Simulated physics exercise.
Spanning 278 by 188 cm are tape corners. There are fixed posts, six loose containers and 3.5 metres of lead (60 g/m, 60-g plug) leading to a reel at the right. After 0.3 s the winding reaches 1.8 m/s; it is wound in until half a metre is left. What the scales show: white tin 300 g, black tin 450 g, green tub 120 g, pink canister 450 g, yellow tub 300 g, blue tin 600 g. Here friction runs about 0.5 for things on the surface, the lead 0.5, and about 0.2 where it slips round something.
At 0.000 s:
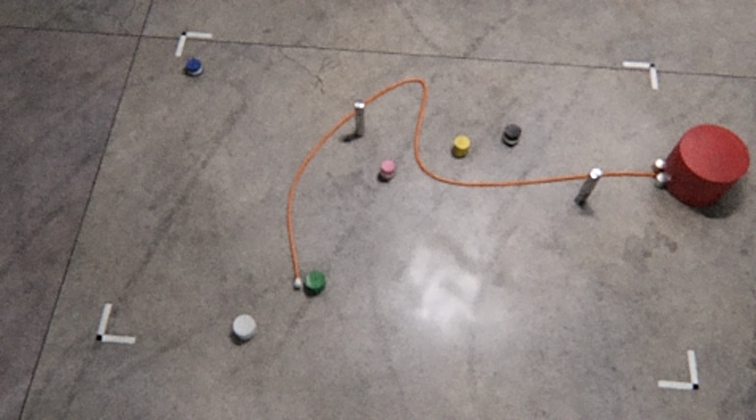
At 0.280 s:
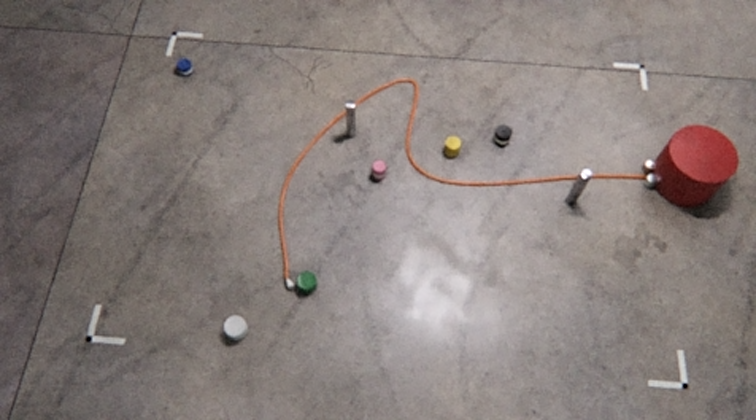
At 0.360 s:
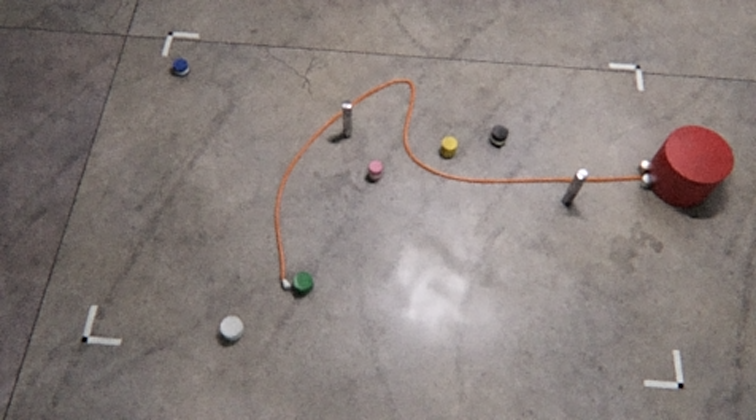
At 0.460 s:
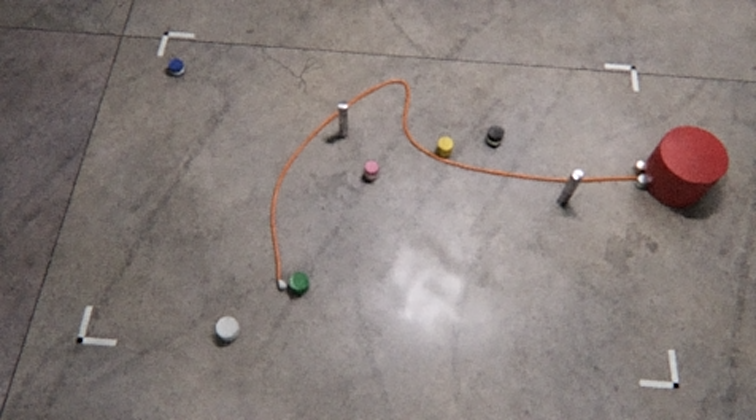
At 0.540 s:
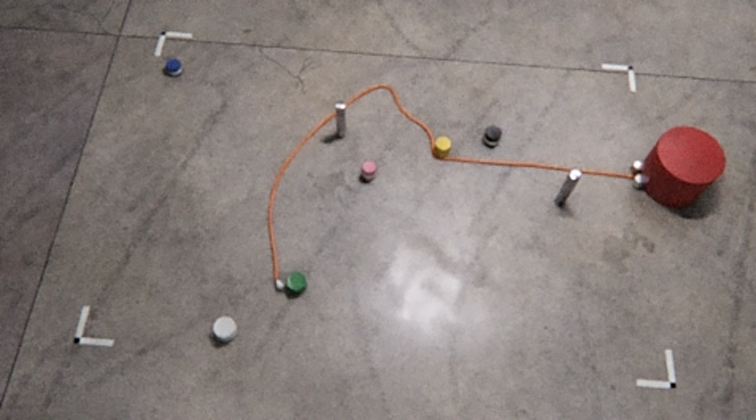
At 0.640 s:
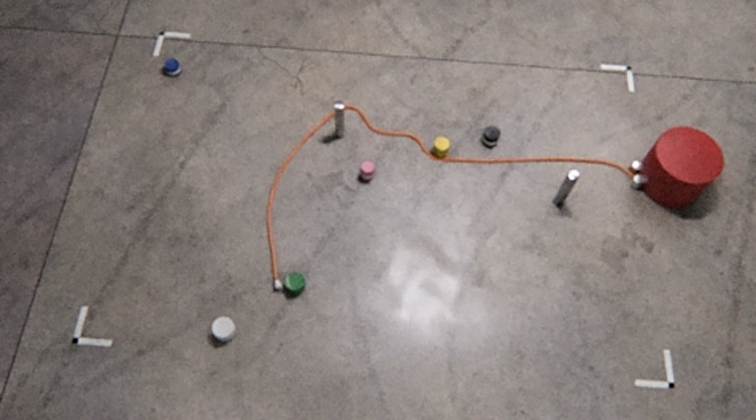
The orange cord pulls tighter toward the red reel, its loop shrinking and catching the yellow tub.
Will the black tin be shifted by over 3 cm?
It fails to hold its spot.
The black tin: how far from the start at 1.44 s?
For the black tin, I'd say close to 0 cm.
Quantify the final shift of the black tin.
Net displacement - black tin 15 cm.
By 1.0 s, plug at (322, 173); nothing else has moved.
By 1.4 s, plug at (414, 99); yellow tub 4 cm off its start.
By 1.9 s, plug at (532, 217); black tin 12 cm off its start at (515, 137), yellow tub on its side, 73 cm off its start at (550, 93).
By 2.3 s, plug at (583, 167); black tin 13 cm off its start, yellow tub on its side, 104 cm off its start.
By 3.1 s, plug at (588, 164); black tin 13 cm off its start at (516, 137), yellow tub on its side, 127 cm off its start at (638, 77).
